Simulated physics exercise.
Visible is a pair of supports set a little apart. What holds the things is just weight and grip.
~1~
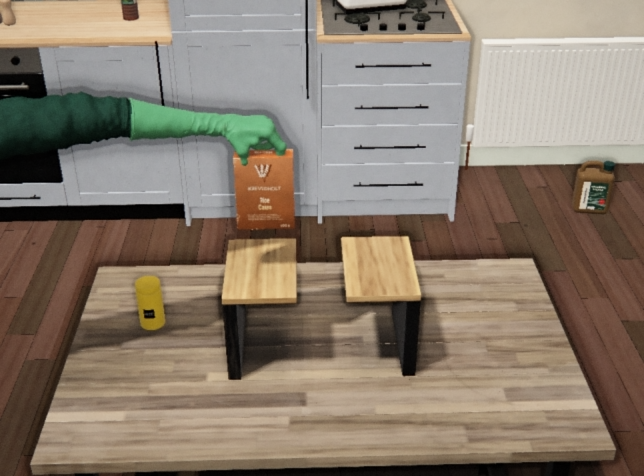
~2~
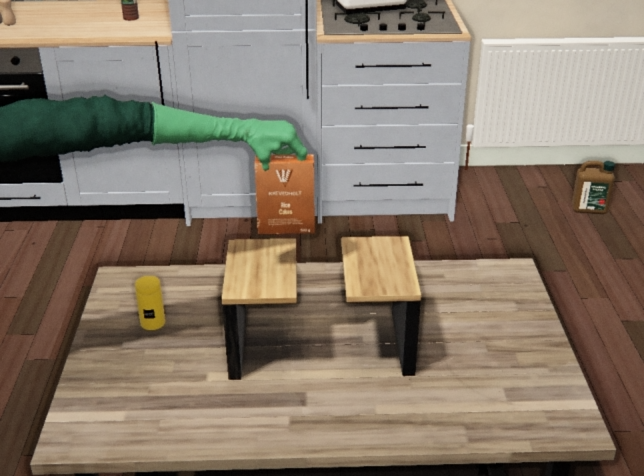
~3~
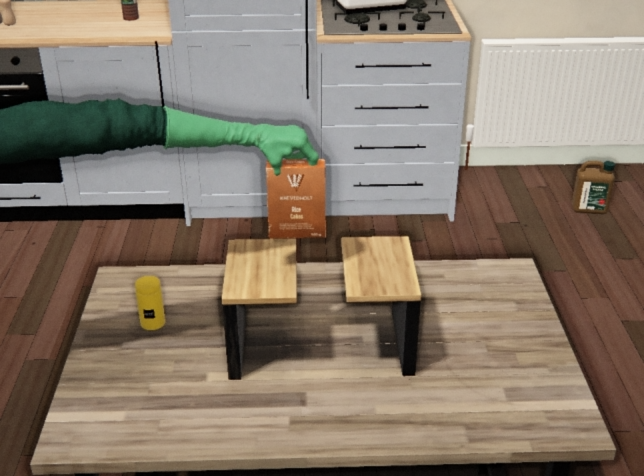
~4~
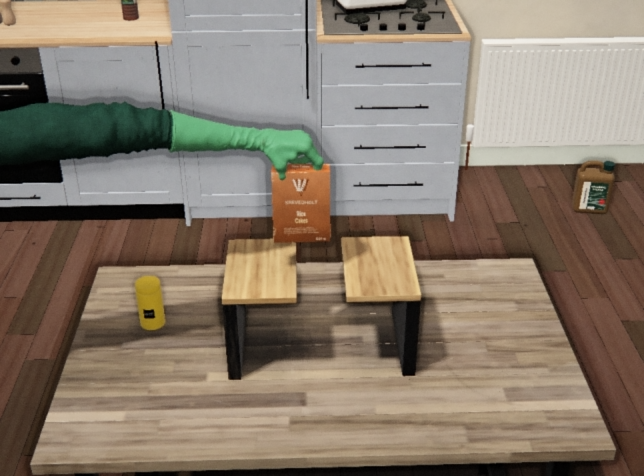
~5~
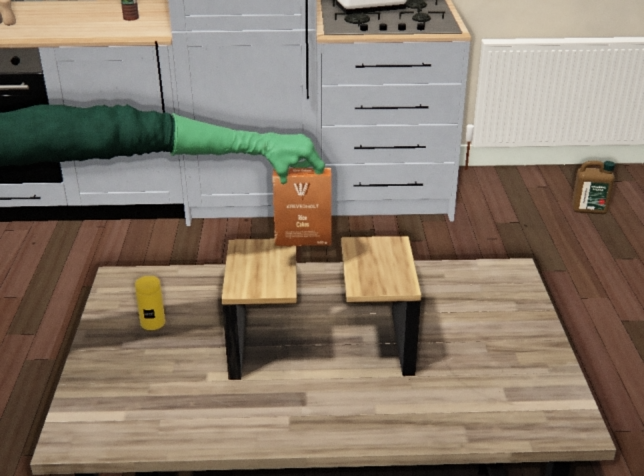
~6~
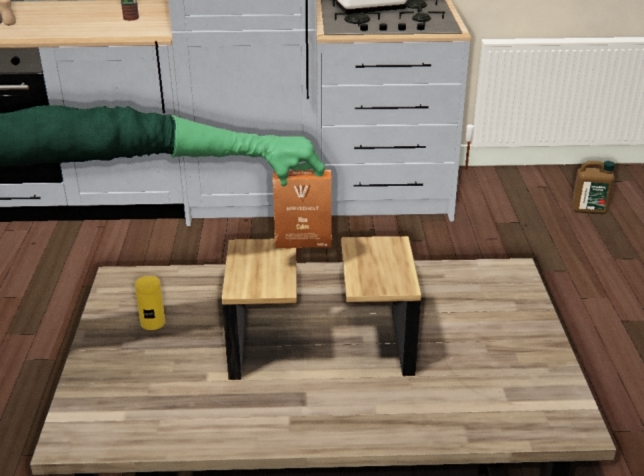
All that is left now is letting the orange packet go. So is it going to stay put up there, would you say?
Yes, it stays put.
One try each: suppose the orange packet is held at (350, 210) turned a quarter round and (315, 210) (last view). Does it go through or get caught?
Try 1 - held back; try 2 - held back.
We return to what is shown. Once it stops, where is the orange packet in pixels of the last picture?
Looks like it settles somewhere around (328, 247).
Then, 0.20 s on from there, orange packet shifted a little near (303, 229).
Then, 0.30 s on from there, orange packet turned 12° from how it was put near (311, 234).
Then, 0.40 s on from there, orange packet turned 39° from how it was put near (329, 245).
Then, 0.50 s on from there, orange packet turned 68° from how it was put near (330, 245).
In the end, toppled on the stand or table, orange packet; yellow jar unmoved. At the end, from the last picture's camera, orange packet near (328, 247). The packet lodges.
